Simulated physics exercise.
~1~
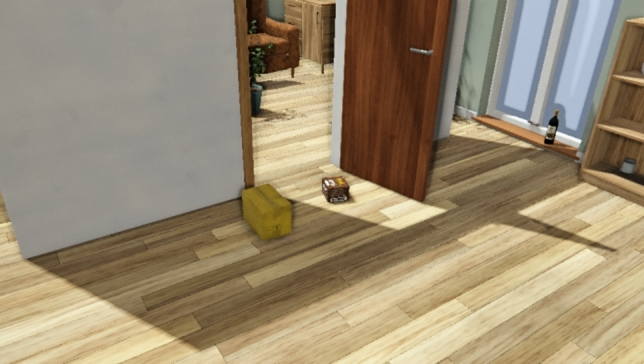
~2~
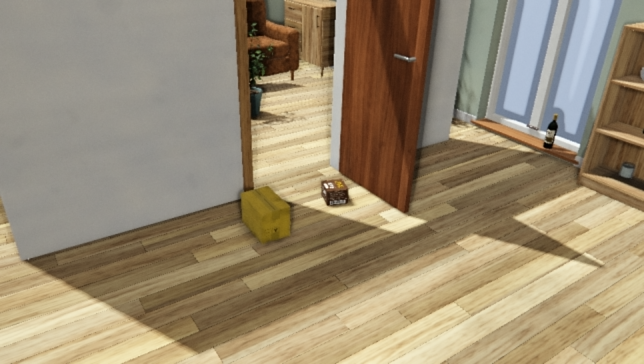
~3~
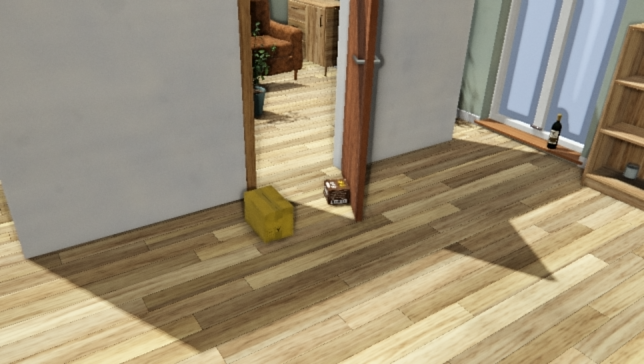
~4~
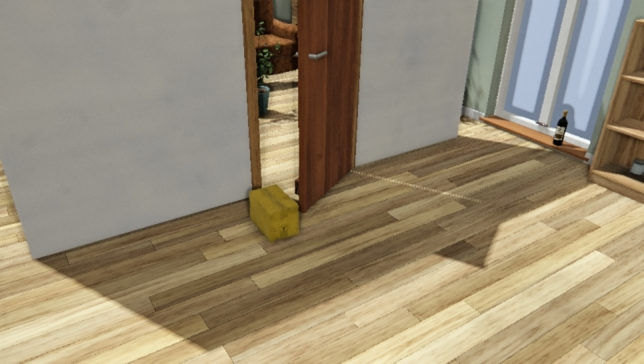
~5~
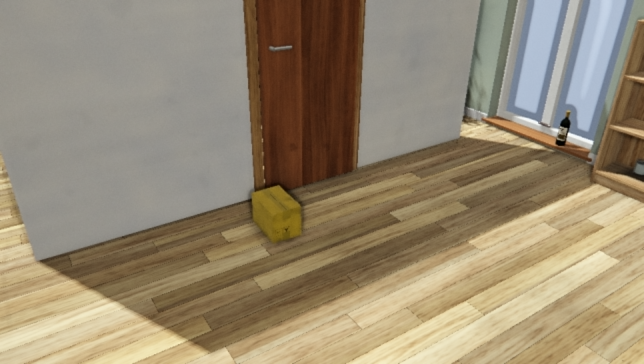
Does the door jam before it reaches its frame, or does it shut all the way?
The door shuts all the way. The small brown box in its path moves left as the door swings, and the doorway ends up fully covered.
